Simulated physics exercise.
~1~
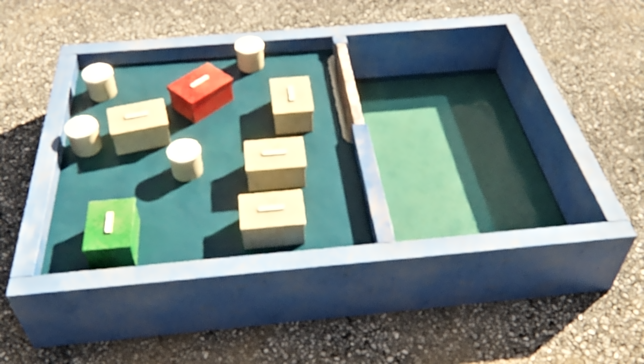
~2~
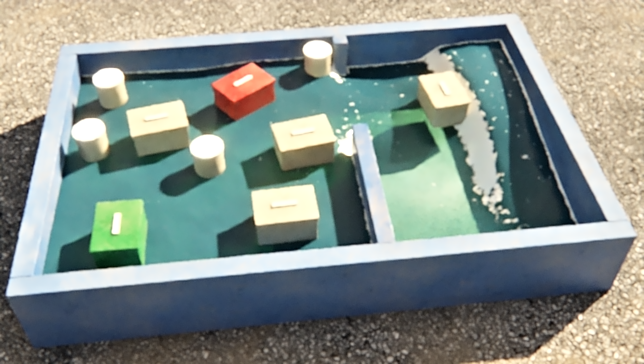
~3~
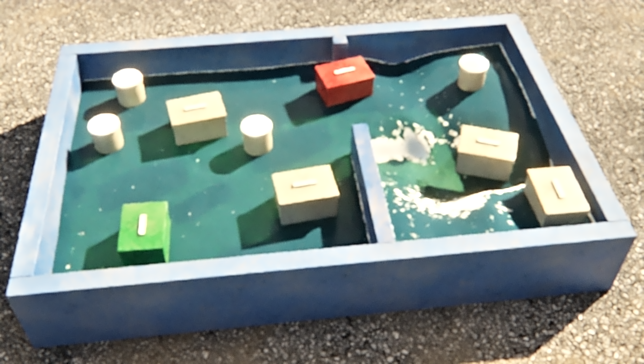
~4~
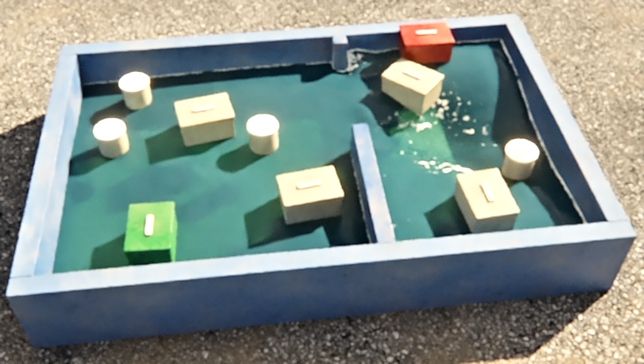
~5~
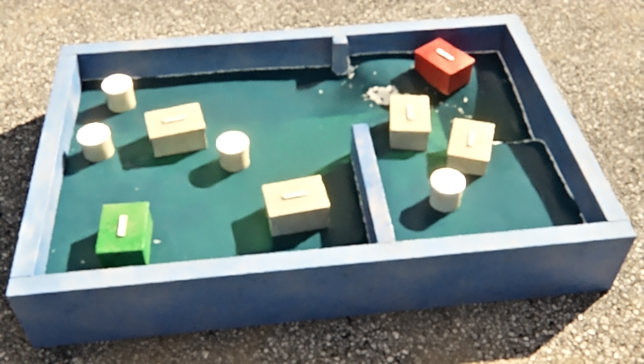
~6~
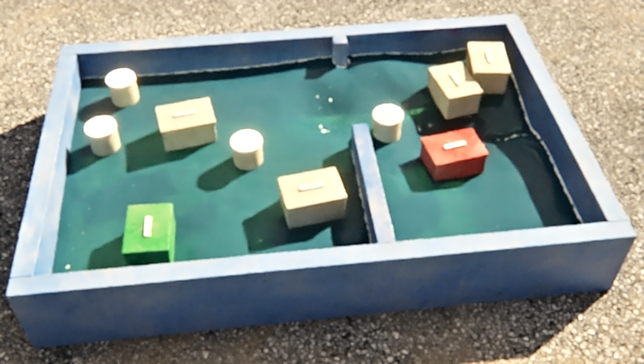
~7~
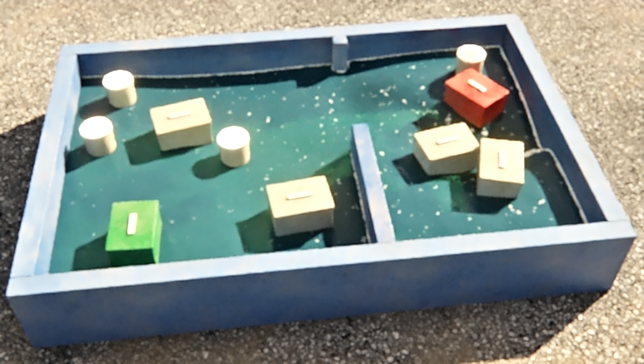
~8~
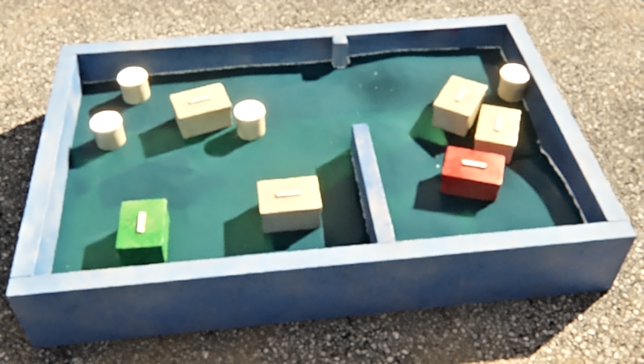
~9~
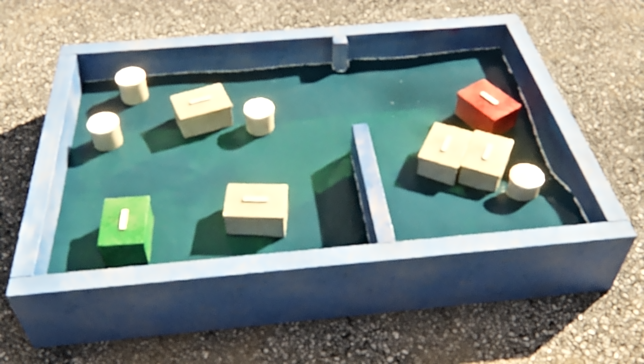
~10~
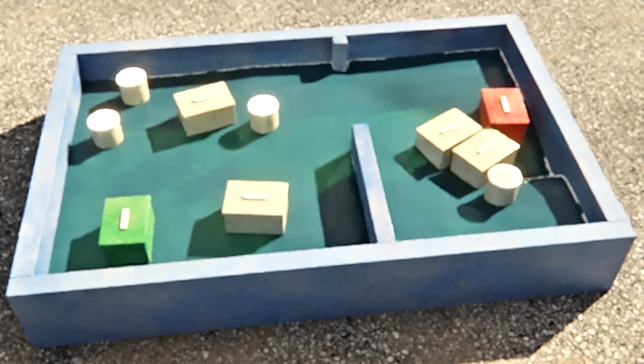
Blue-walled basin with its divider opening, water sweeping the red block and three pale floats rightward while the green block stays left.
